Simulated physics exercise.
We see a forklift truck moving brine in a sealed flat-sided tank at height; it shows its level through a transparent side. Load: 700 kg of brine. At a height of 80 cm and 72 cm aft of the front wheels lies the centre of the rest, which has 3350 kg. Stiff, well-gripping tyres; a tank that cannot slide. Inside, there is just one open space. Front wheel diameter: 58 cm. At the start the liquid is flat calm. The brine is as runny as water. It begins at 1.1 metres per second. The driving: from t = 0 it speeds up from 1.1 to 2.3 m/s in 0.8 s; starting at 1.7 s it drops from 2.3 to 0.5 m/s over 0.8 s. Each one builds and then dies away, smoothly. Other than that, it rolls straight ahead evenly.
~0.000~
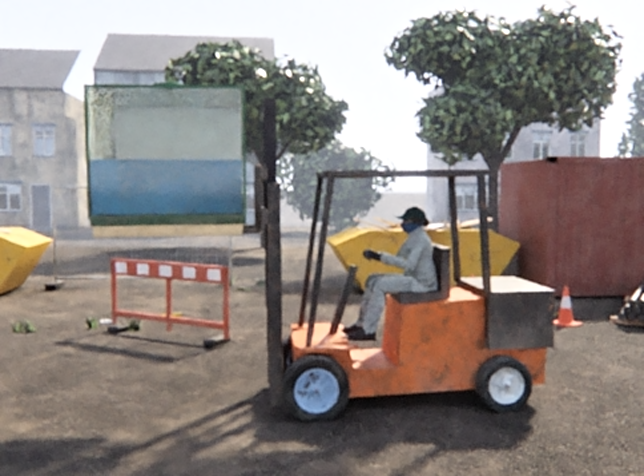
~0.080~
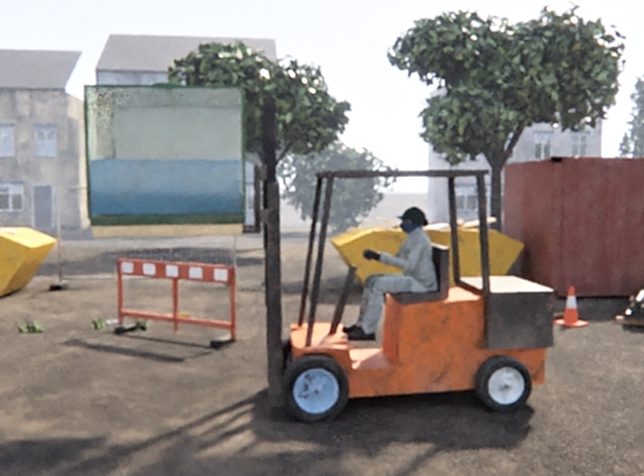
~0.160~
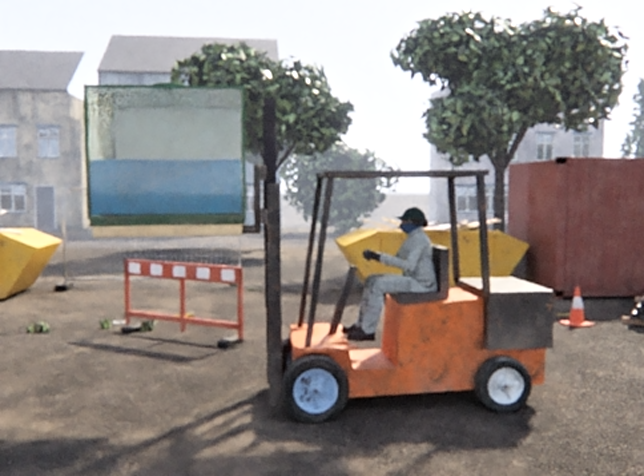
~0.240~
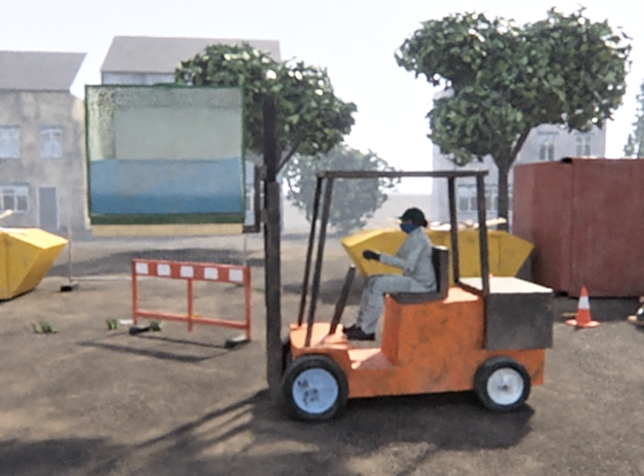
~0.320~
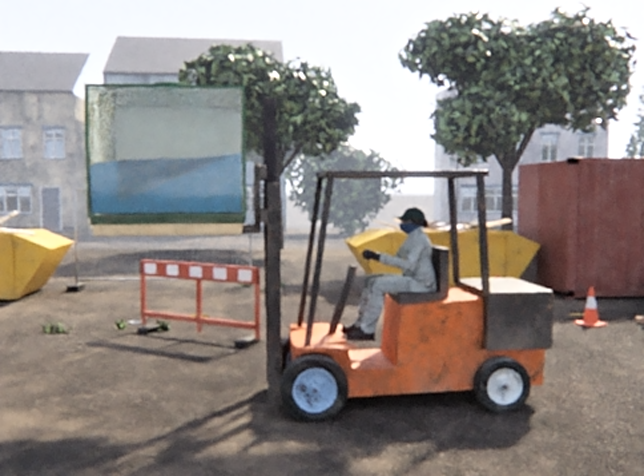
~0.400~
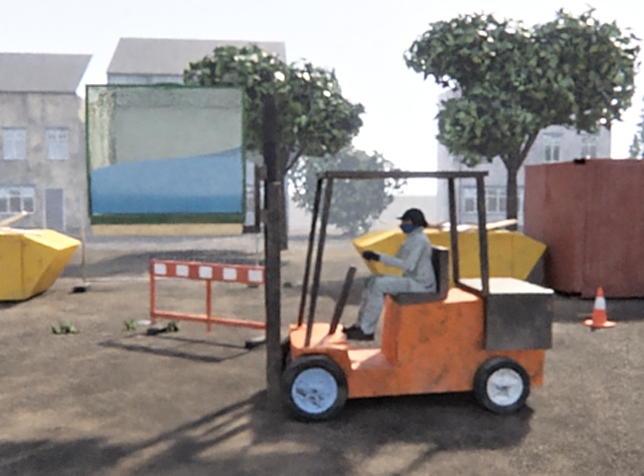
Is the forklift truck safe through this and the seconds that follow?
Eventually the forklift truck remains fully grounded.
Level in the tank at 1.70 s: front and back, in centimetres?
Front level 52 cm, back level 30 cm.
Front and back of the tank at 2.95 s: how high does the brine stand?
The level sits near 46 cm in front and near 38 cm behind.
By 1.70 s the lean is 0°, wheels down; the liquid stands 30 cm at the back and 52 cm at the front.
By 2.95 s the lean is 0°, wheels down; the liquid stands 39 cm at the back and 45 cm at the front.
By 4.80 s the lean is 1° nose up, wheels down; the liquid stands 60 cm at the back and 34 cm at the front.
By 5.49 s no wheel has left the ground; at worst the lighter axle bore 1 per cent of the weight.
